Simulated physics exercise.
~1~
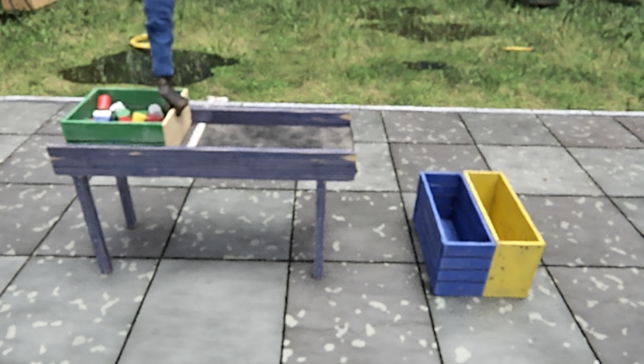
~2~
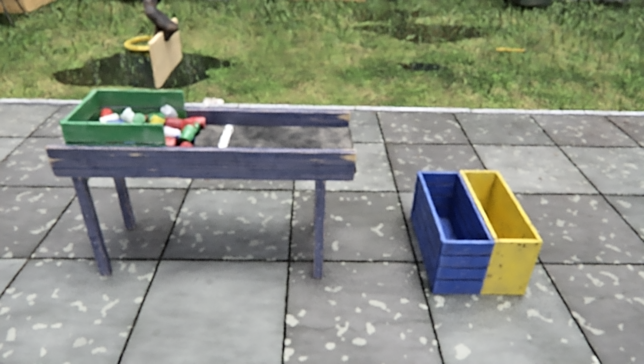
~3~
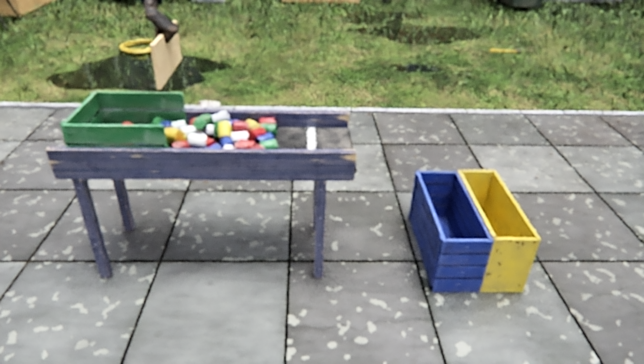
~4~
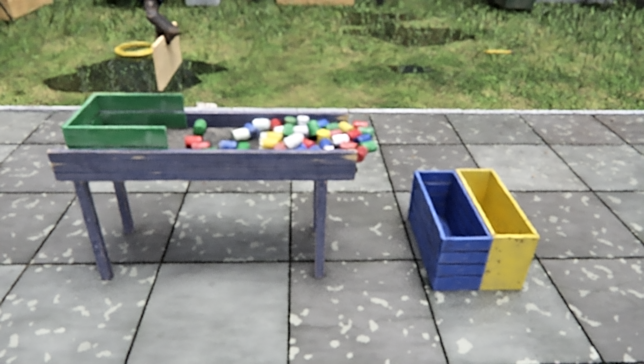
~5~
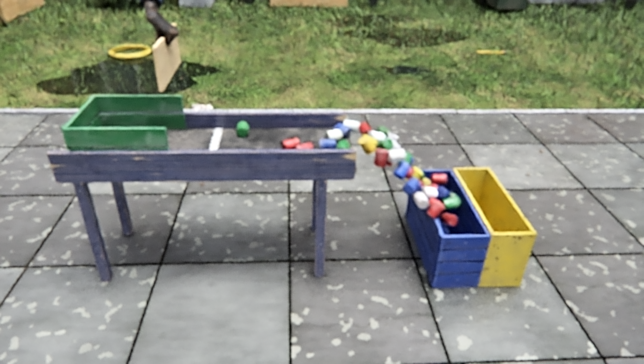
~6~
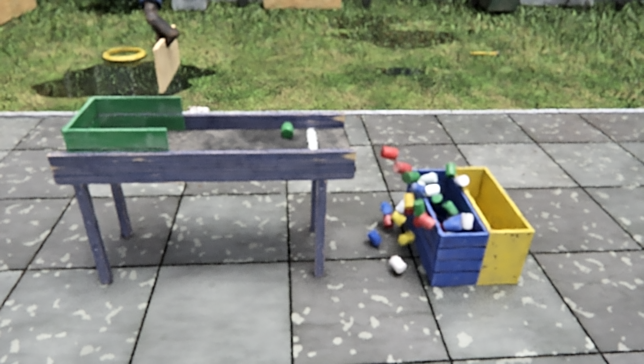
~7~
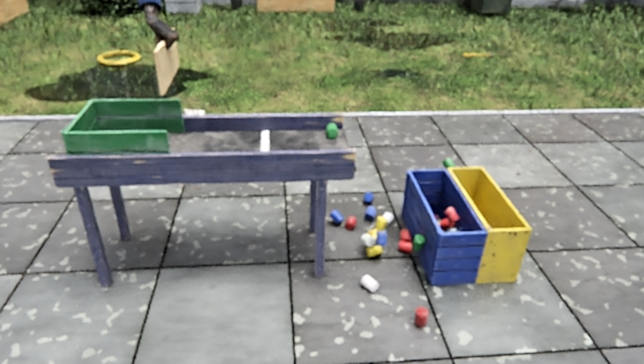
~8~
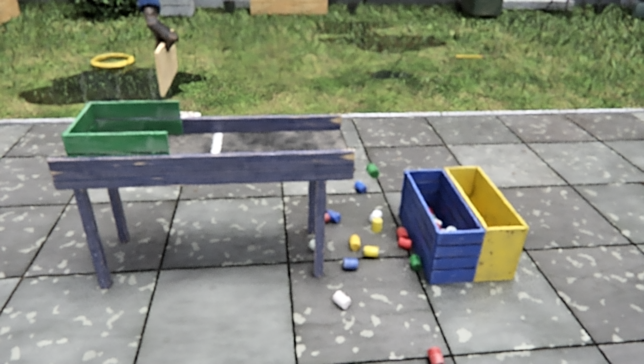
The video shows a gate lifting beside a green pen on a raised belt, letting small colourful jars ride right and tumble off the end toward a blue box and a yellow tote. Many drop into the blue box, while others scatter and lie on the paving, mostly left of it.
